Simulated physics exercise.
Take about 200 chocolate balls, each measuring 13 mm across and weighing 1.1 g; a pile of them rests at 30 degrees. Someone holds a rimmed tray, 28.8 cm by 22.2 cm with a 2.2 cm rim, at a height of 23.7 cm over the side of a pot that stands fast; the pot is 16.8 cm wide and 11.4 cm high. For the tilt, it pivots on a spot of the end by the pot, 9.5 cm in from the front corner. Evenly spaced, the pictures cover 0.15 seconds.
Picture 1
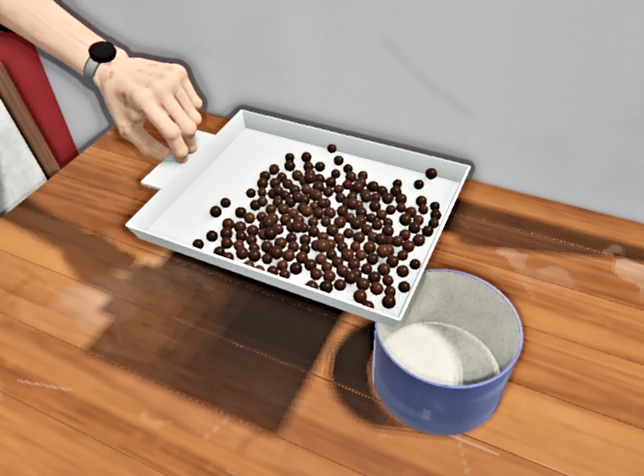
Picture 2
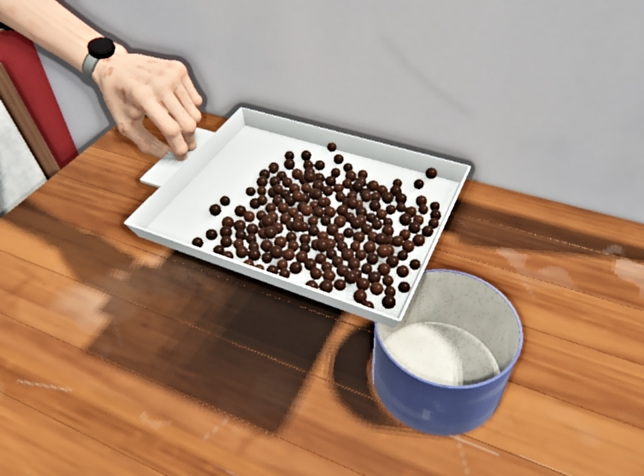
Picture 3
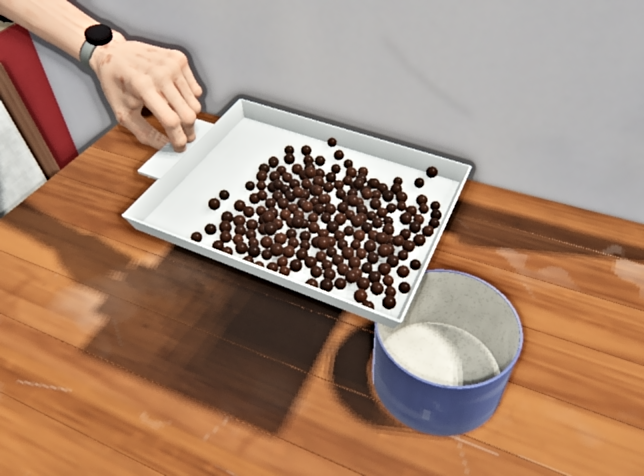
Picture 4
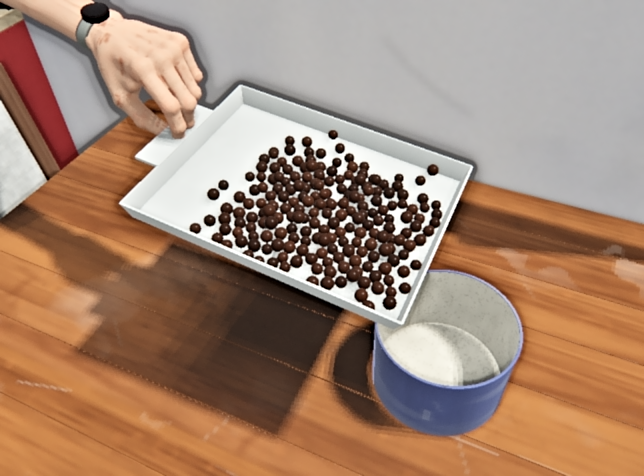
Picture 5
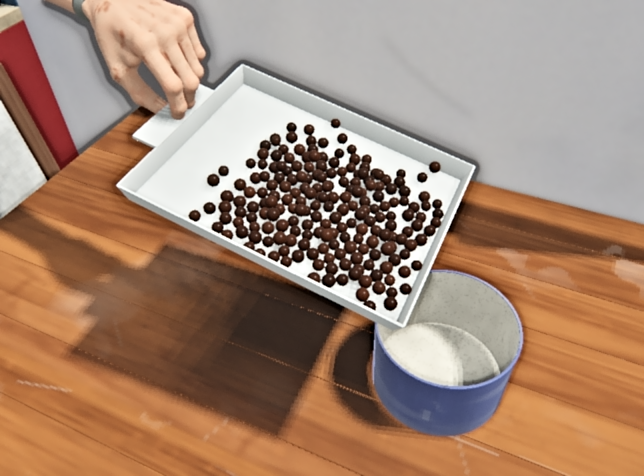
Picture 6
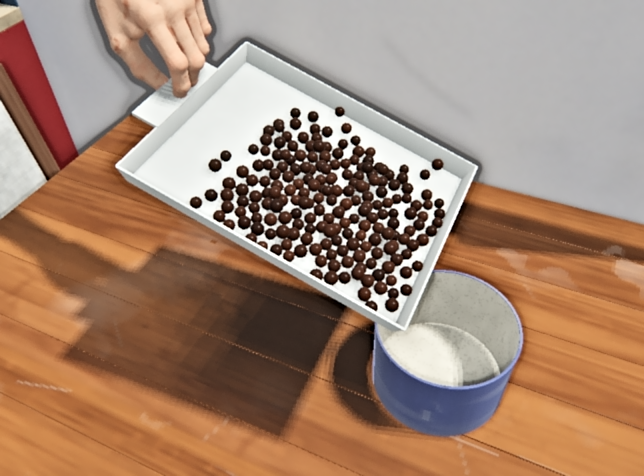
White tray of dark brown balls tilting gradually toward a blue pot on a wooden table as a hand raises its left end.
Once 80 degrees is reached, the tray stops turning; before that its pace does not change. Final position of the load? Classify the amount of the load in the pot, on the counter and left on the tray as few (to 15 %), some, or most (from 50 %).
Tray: Few. Pot: Some. Counter: Most.
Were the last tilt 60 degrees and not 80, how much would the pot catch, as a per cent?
It would be near 20 per cent.
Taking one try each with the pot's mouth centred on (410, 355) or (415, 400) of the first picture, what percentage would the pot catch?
I'd say some 35 per cent for the first and some 45 per cent for the second.
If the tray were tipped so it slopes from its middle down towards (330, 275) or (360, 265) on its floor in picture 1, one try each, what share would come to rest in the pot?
I'd put it at about 0 per cent for the first tilt and about 15 per cent for the second.
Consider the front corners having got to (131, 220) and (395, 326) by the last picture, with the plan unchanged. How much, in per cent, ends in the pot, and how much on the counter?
Final per cent - pot 0, counter 100.
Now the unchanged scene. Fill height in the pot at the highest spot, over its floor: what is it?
My guess is around 1.5 centimetres.
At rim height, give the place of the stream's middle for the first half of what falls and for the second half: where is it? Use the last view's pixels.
Early half: About (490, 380); late half: (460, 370).
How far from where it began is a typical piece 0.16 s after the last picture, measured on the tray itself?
Around 2 centimetres.
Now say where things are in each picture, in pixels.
Tray tilt 0 degrees, front corners at (135, 223) and (395, 312); middle of the pieces at (326, 222); pot at (448, 323), in the first picture.
Tray tilt 1 degrees, front corners at (134, 220) and (396, 312); middle of the pieces at (326, 221), in the second picture.
Tray tilt 3 degrees, front corners at (132, 213) and (396, 314), lowest corner right front; middle of the pieces at (326, 218), in the third picture.
Tray tilt 7 degrees, front corners at (129, 201) and (398, 315), lowest corner right front; middle of the pieces at (327, 214), in the fourth picture.
Tray tilt 13 degrees, front corners at (127, 184) and (399, 318), lowest corner right front; middle of the pieces at (329, 207), in the fifth picture.
Tray tilt 19 degrees, front corners at (127, 165) and (401, 320), lowest corner right front; middle of the pieces at (332, 201); pot at (448, 324), in the sixth picture.
Then, 0.16 s after the last picture, tilt 52 degrees; the tray holds 100 %, the pot 0 %.
Then, 0.27 s after the last picture, tilt 74 degrees; the tray holds 100 %, the pot 0 %.
Then, 0.51 s after the last picture, tilt 80 degrees; the tray holds 20 %, the pot 15 %.
In the end, tray 0 %, pot 35 %, counter 65 %.
